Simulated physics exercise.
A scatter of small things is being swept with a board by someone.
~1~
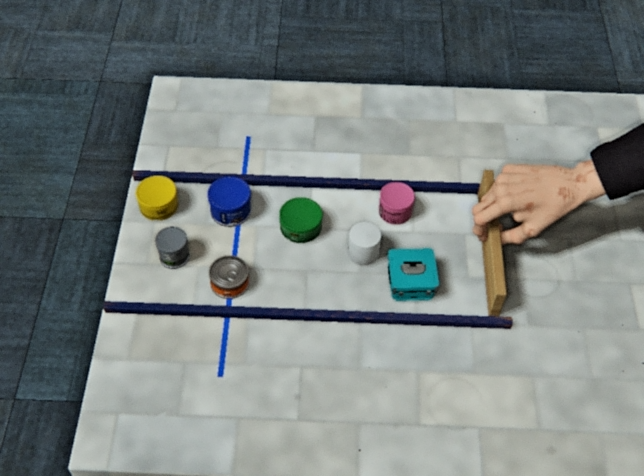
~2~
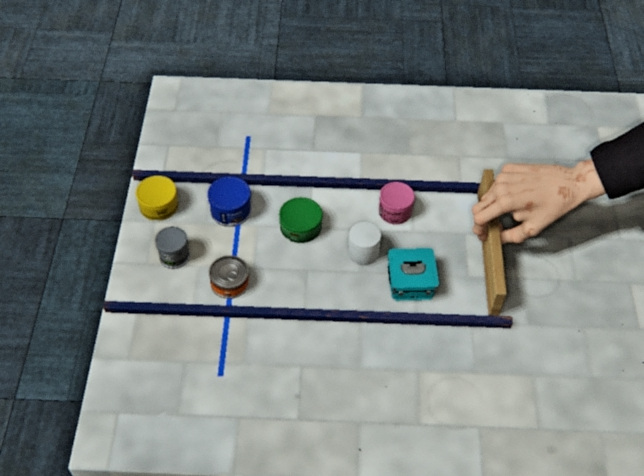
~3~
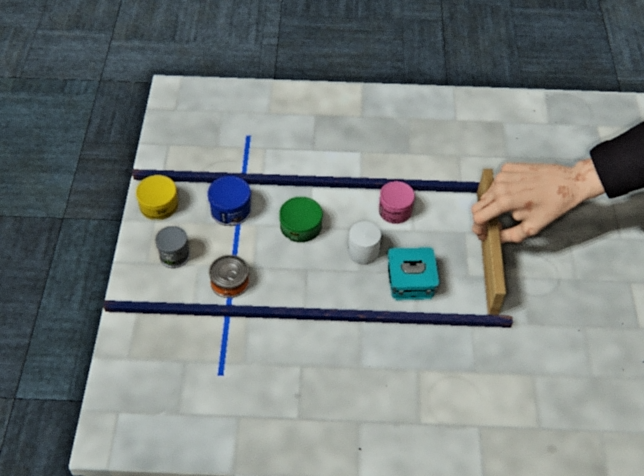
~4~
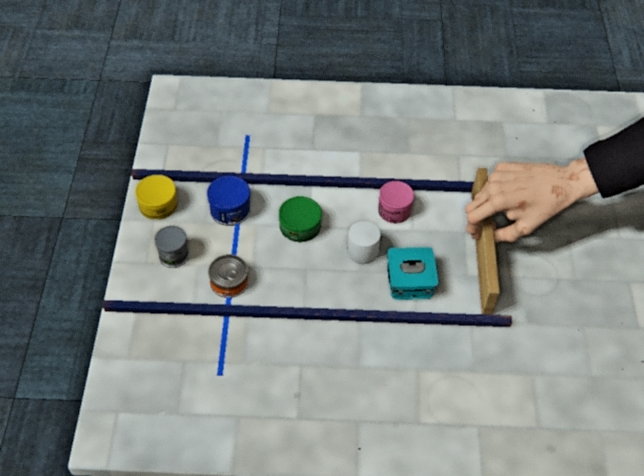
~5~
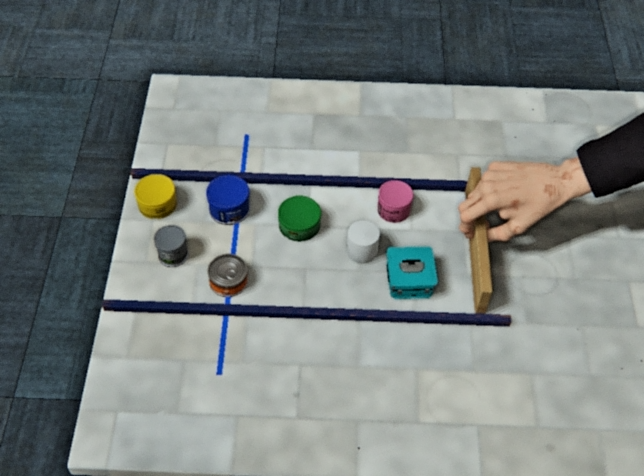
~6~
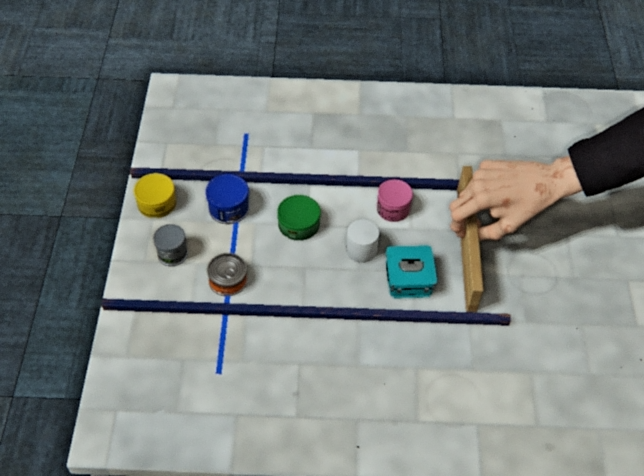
A hand slid a wooden board slightly to the left between two dark rails on a pale tabletop, while the colourful tubs, tins and turquoise case scattered ahead of it stayed put, untouched.
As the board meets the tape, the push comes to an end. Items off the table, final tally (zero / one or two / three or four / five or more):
Fallen: Nil.
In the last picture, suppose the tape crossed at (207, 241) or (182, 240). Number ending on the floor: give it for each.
Tallies: 1, 1.
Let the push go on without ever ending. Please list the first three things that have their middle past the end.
It's the yellow tub, followed by the orange tin, with the blue tin after.
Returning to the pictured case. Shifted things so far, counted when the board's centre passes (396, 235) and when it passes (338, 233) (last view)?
Moved so far: 3, later 4.
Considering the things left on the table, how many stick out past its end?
0 of them.
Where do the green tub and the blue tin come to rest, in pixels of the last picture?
The first comes to rest at (200, 221), and the second at (184, 188).
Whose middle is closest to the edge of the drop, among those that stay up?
Answer: The yellow tub.
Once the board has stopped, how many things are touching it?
At rest, 3 are in contact.
Early on, none off yet; yellow tub at rest near (156, 196); grey pot at rest near (171, 246); blue tin at rest near (228, 199).
A while later, none off yet; yellow tub at rest near (156, 196); grey pot at rest near (171, 246); blue tin travelled a little near (212, 191).
Finally, the number that fall off is zero.
